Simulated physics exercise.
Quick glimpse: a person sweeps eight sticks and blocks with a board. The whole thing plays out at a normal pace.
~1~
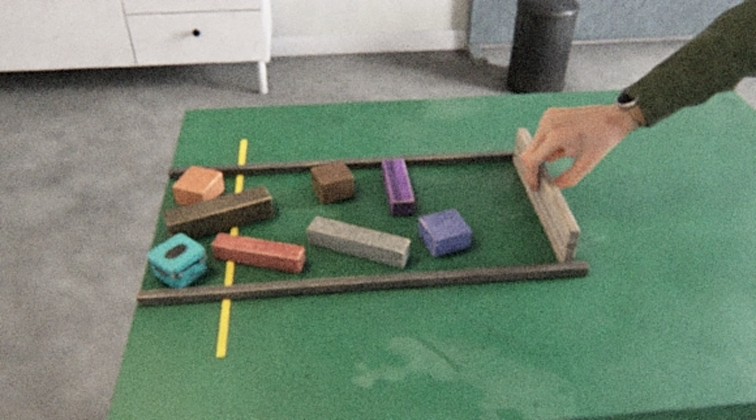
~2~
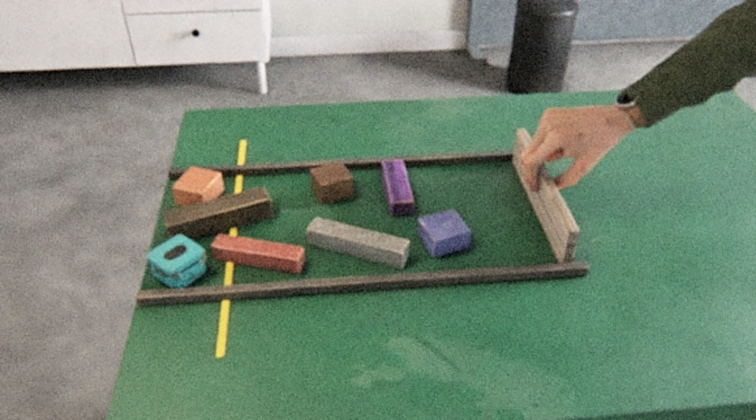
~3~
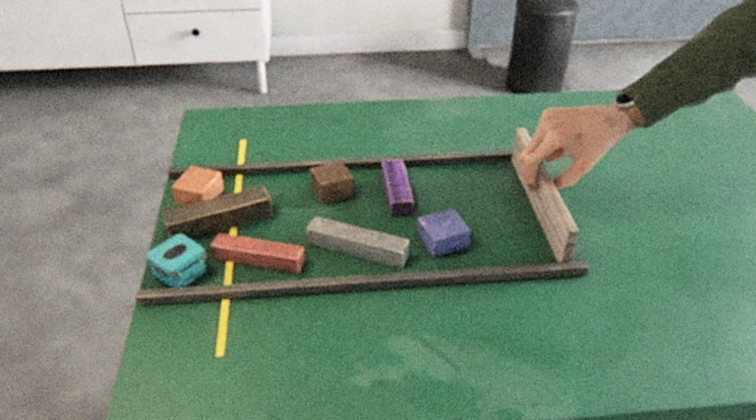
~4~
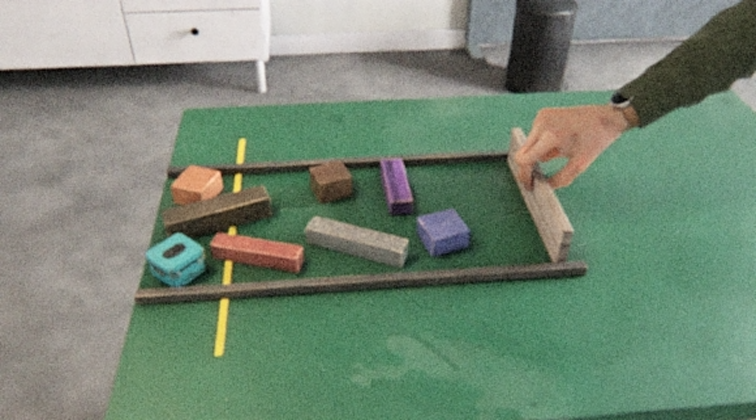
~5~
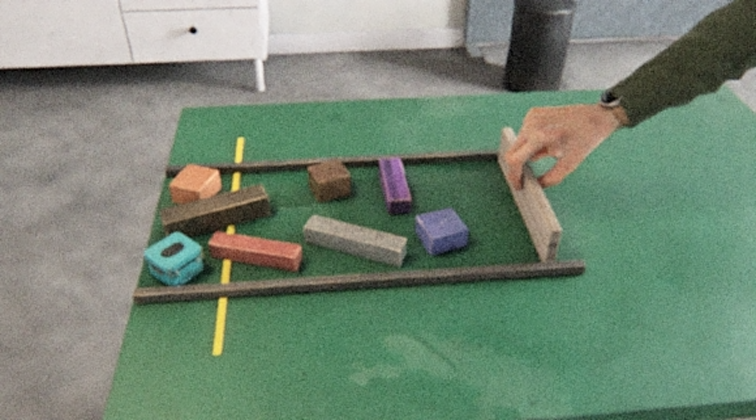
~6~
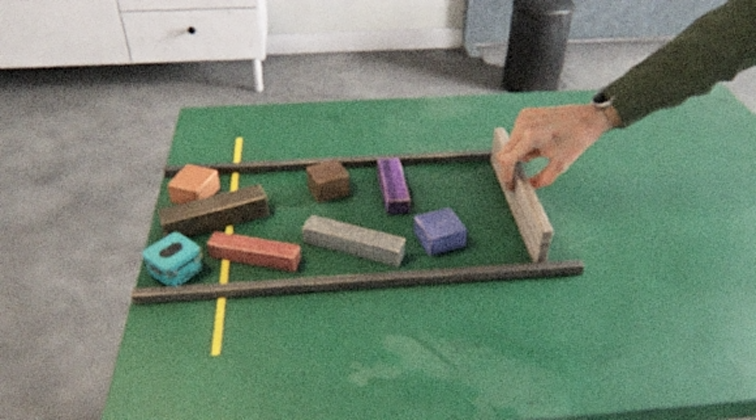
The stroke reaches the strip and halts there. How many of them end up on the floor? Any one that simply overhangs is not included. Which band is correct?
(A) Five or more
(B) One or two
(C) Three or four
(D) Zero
(B) One or two.
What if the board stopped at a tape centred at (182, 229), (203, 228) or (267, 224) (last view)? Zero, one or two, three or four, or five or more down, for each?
The counts for the three tapes are five or more, either three or four and none.
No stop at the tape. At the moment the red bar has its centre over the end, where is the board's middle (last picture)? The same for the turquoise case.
The middle is at (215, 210) when it's the red bar, and at (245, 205) when it's the turquoise case.
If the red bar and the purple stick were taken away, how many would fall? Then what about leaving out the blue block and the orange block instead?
0 in the first try, 0 in the second.
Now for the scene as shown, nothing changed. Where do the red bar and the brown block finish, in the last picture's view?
The red bar ends up near (156, 261), and the brown block near (192, 186).
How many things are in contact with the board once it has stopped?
It's touching 3 at the end.
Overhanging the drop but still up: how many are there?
The number is 4.
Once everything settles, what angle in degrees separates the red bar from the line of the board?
It is near 45° out of line.
Early on, none off yet; turquoise case at rest near (174, 261); orange block at rest near (194, 186); black bar at rest near (214, 213).
A while later, none off yet; turquoise case travelled a little near (160, 264); orange block at rest near (192, 186); black bar travelled a little near (195, 215).
Finally, the number that fall off is one or two; lost, turquoise case.
